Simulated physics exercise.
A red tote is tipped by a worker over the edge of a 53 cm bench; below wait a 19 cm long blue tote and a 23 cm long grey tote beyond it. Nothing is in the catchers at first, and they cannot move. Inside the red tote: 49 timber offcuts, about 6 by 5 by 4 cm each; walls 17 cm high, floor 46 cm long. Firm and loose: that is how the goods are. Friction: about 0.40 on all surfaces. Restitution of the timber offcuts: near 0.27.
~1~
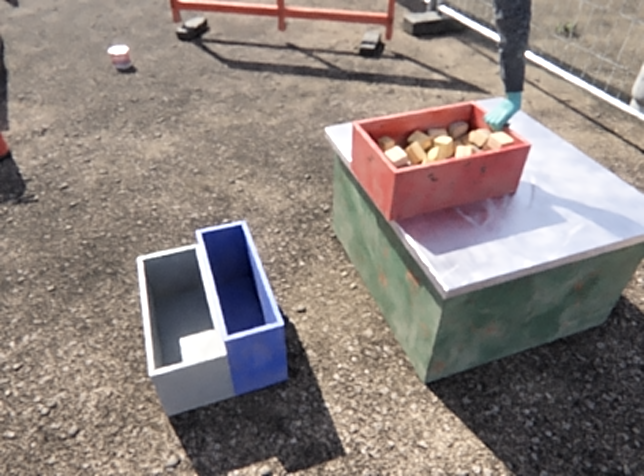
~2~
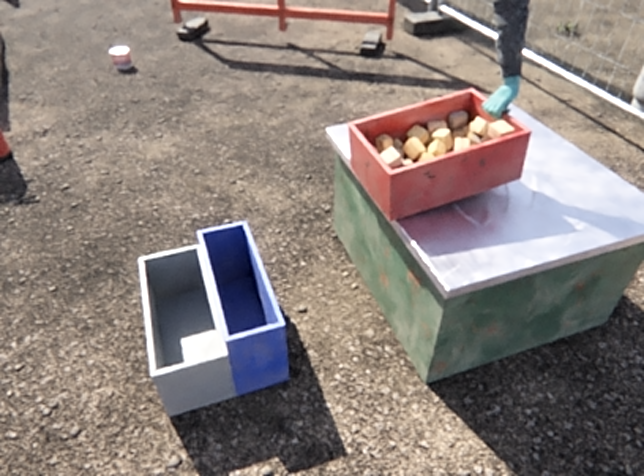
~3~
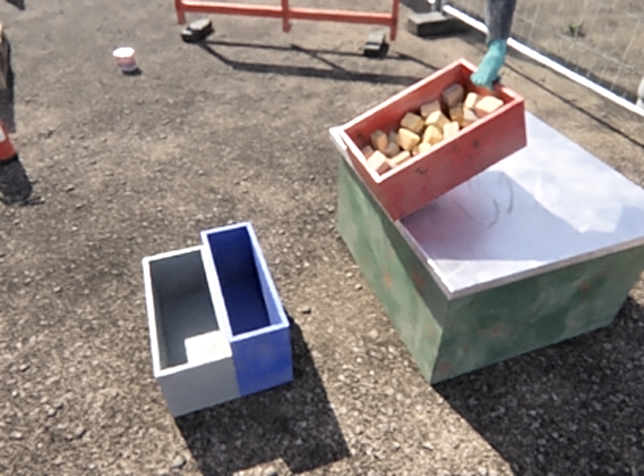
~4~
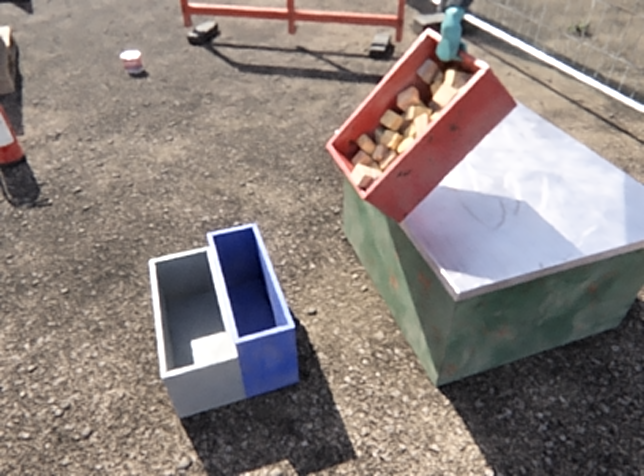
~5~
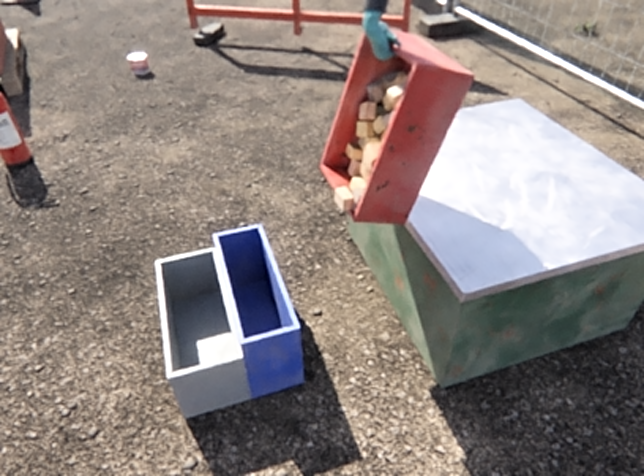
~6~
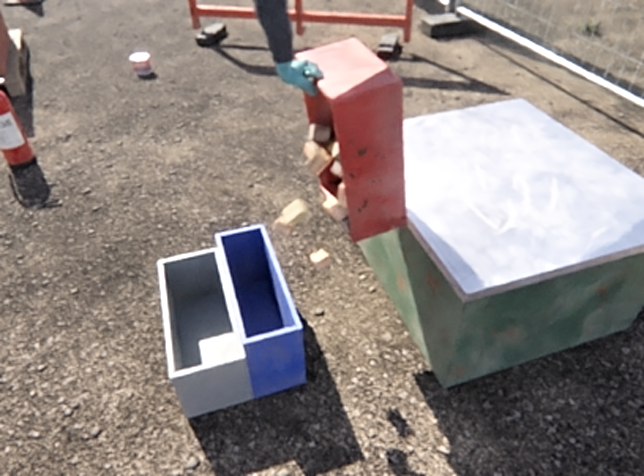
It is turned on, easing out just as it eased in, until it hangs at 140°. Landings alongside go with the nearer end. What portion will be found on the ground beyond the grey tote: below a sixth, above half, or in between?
In the end, under one-sixth of the timber offcuts are on the ground beyond the grey tote.
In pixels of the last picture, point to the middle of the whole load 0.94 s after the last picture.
Roughly at pixel (305, 318).
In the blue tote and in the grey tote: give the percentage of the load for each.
Estimate: 20 % then 0 %.
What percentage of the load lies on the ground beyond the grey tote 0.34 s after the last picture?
I'd say near 0 per cent at that moment.
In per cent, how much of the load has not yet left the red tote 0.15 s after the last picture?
I'd estimate close to 75 in a hundred.
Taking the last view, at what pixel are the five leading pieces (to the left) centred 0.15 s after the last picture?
Centre: About (261, 265) px.
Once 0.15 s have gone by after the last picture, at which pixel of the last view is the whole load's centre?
Estimated centre in the last picture: (337, 201).
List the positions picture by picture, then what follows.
In the first frame (we follow the rim corner now nearest the camera; the camera pans a little), red tote at (398, 171); blue tote at (228, 338); tilt 0°; nothing out yet.
Red tote at (393, 172); tilt 6°, in the second frame.
Red tote at (381, 178); tilt 22°, in the third frame.
Red tote at (365, 194); tilt 45°, in the fourth frame.
Red tote at (355, 217); tilt 71°, in the fifth frame.
Red tote at (352, 239); blue tote at (246, 341); tilt 97°; 4 out, the lowest offcut at (321, 260), in the sixth frame.
Then, 0.15 s after the last picture, tilt 116°; 36 still in the red tote, 2 in the blue tote, 1 on the ground short of the blue tote and 10 in the air.
Then, 0.34 s after the last picture, tilt 134°; 12 still in the red tote, 7 in the blue tote, 8 on the ground short of the blue tote and 22 in the air.
Then, 0.60 s after the last picture, tilt 140°; 10 in the blue tote, 31 on the ground short of the blue tote and 8 in the air.
When it is over (0.94 s after the last picture), 10 in the blue tote and 39 on the ground short of the blue tote. Asked share, 0 of 49, 0 per cent.
